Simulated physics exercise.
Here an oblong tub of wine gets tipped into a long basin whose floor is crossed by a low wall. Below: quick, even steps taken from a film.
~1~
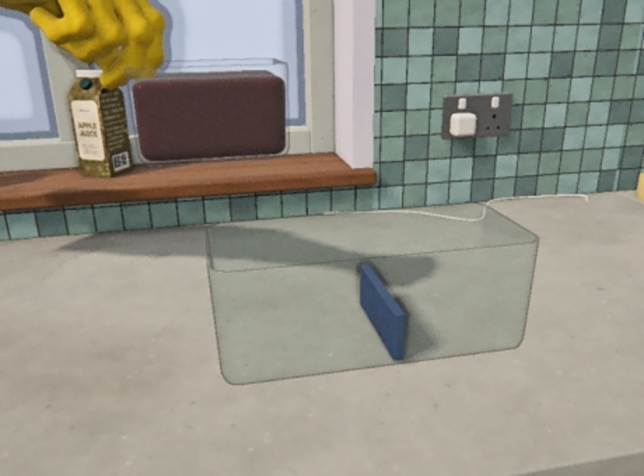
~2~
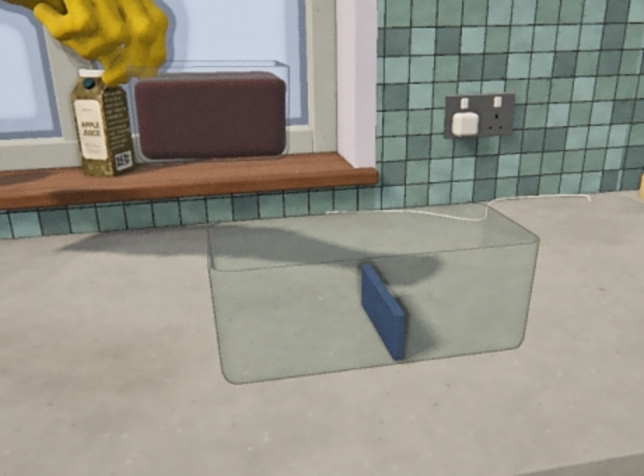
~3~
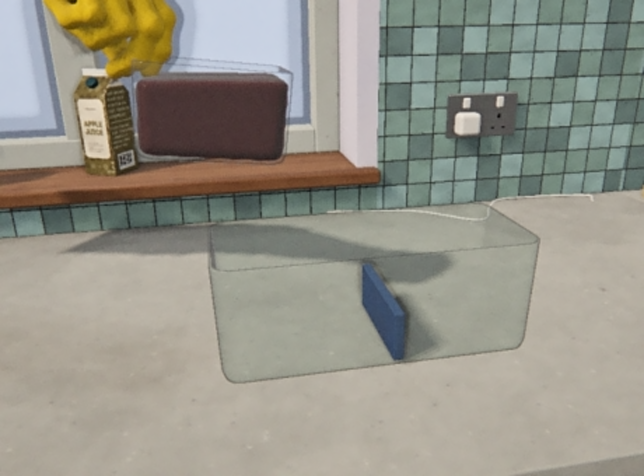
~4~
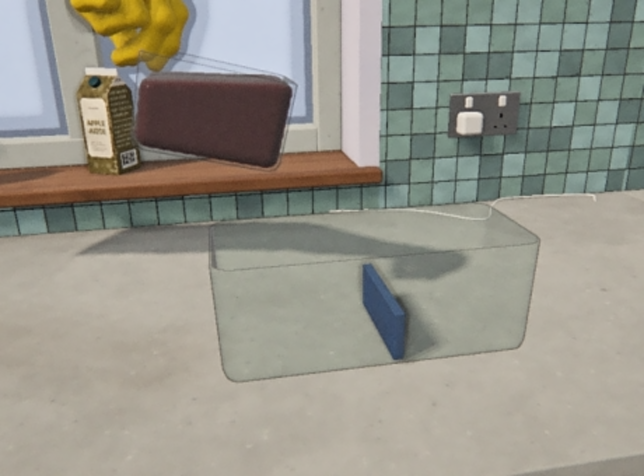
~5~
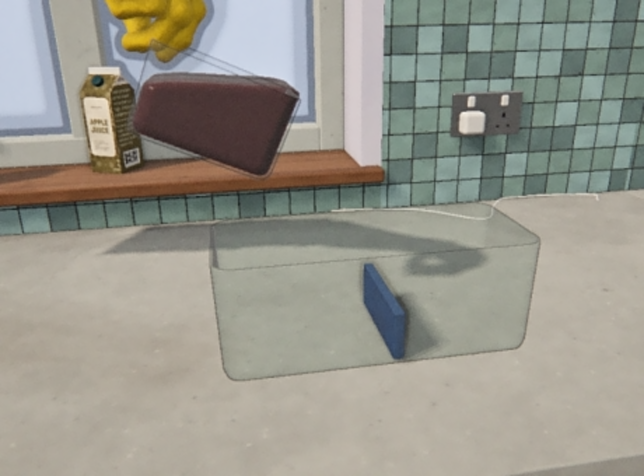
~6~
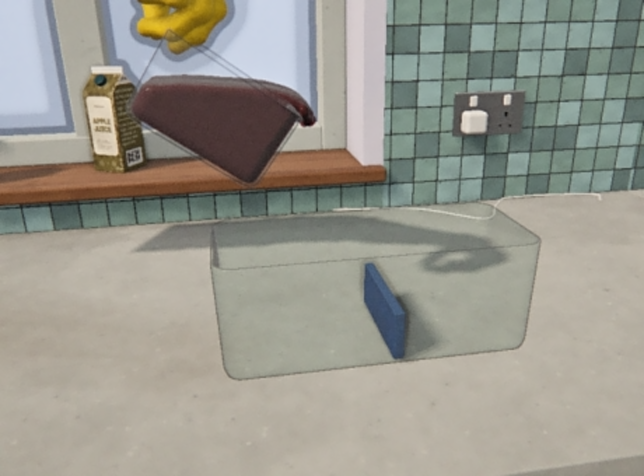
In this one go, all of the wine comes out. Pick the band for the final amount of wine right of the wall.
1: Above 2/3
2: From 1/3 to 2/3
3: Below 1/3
3, below 1/3.
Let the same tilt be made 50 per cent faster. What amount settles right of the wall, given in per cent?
Near 10 %.
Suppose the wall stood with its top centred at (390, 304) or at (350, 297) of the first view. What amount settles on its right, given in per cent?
25 %, then 45 %.
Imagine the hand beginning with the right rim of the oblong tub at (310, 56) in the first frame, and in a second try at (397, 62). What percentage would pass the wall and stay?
First some 40, then 80 per cent.
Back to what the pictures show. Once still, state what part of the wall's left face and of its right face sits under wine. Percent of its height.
The left side ends up close to 60, the right side close to 10.
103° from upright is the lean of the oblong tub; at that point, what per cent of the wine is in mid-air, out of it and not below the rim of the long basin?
Something like 40 per cent of it.
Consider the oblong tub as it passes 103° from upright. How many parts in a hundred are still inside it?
I'd put it at some 20 in a hundred.
A moment on, the oblong tub is tipped right over and 20 per cent is still to pour, 36 is left of the wall and 4 right of it.
Next, the oblong tub is tipped right over and 2 per cent is still to pour, 78 is left of the wall and 5 right of it.
Then the oblong tub is tipped right over and 0 per cent is still to pour, 85 is left of the wall and 9 right of it.
Later the oblong tub is tipped right over and 0 per cent is still to pour, 85 is left of the wall and 9 right of it.
At rest 85 per cent lies left of the wall, 9 right of it and 6 outside.
